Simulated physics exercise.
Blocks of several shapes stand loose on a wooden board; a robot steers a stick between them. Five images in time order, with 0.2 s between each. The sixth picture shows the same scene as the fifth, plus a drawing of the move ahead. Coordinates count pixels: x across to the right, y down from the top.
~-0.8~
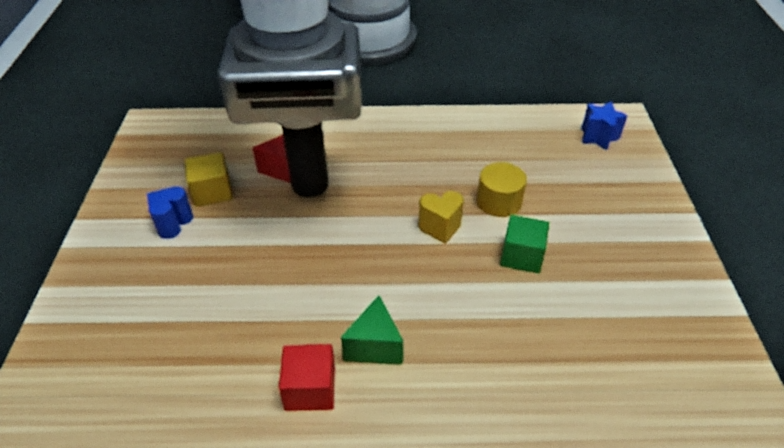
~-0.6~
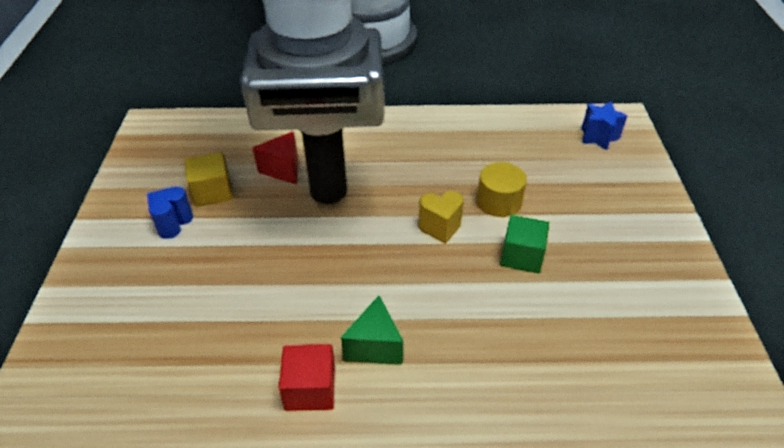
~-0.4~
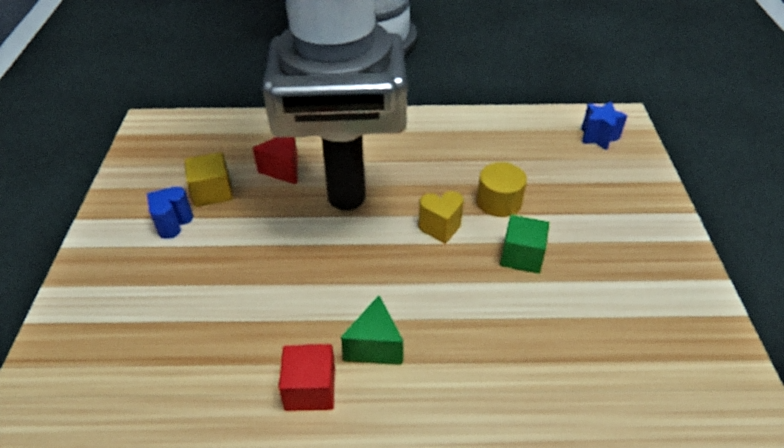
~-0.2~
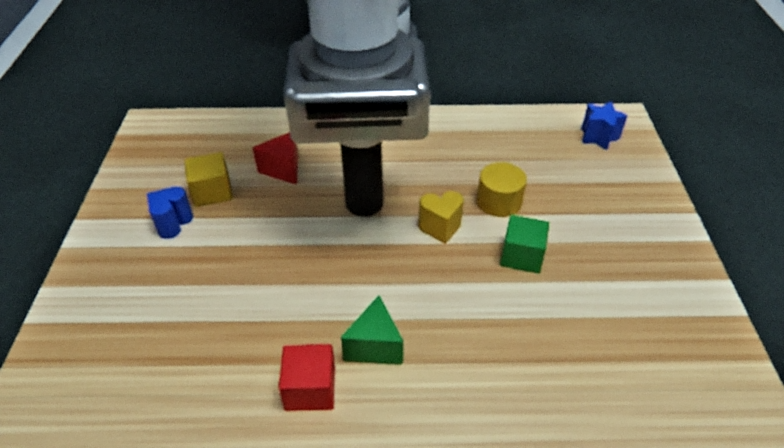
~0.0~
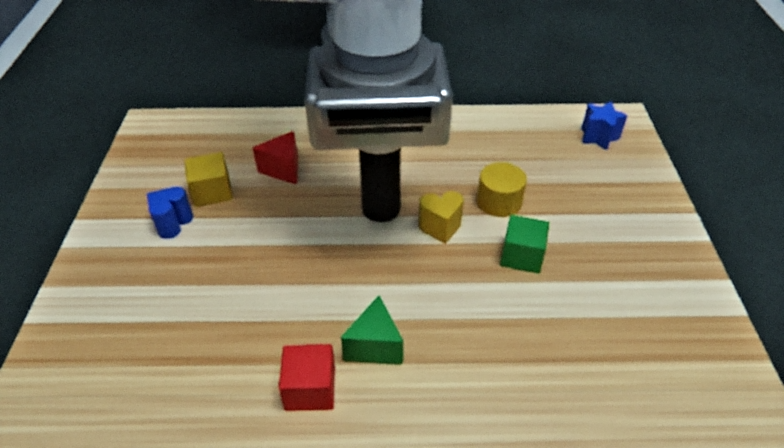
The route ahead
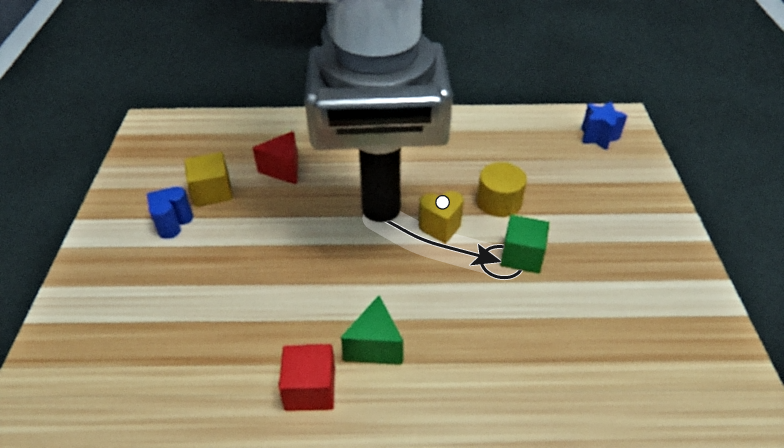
At the start, a robot arm holds a dark stick upright beside a red block near the back of a wooden board scattered with coloured blocks. The stick glides right and slightly toward the viewer, drawing close to the yellow heart block's left side, while all the blocks stay still.
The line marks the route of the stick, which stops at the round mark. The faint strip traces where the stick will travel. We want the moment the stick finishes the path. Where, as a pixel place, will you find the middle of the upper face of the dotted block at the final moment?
The point I'd pick in the picture is (497, 203).
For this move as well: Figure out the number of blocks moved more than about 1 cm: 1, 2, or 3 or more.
This push will displace two blocks.
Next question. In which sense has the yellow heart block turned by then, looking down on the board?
I'd predict that, seen from above, the yellow heart block rotates counter-clockwise.
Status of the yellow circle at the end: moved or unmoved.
It is still on its spot.
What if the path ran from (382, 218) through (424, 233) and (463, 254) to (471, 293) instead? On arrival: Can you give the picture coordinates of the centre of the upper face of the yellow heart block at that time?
For the centre of its top, I'd go with (496, 208).
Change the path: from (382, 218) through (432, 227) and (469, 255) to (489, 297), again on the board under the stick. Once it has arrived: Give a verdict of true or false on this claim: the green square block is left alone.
Verdict: False.
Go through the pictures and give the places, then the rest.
Lower end of the stick at (310, 185), tops of blocks, yellow heart block at (443, 202), yellow circle at (503, 176), green square block at (528, 231), in the first picture.
Stick at (329, 191), blocks as before, in the second picture.
Stick at (347, 198), blocks as before, in the third picture.
Stick at (365, 203), blocks as before, in the fourth picture.
Stick at (381, 209), yellow heart block at (443, 202), yellow circle at (503, 176), green square block at (528, 231), in the fifth picture.
The drawn path runs from (382, 218) by way of (436, 244) to (502, 262); the dot is on the yellow heart block.
On the path given first. One third of the way, stick at (417, 228); yellow heart block at (460, 205), turned 20° anticlockwise.
Two thirds of the way, stick at (459, 241); yellow heart block at (489, 203), turned 80° anticlockwise.
At the end, stick at (503, 253); yellow heart block at (497, 203), turned 120° anticlockwise; yellow circle not moved; green square block at (546, 230), turned 20° anticlockwise.
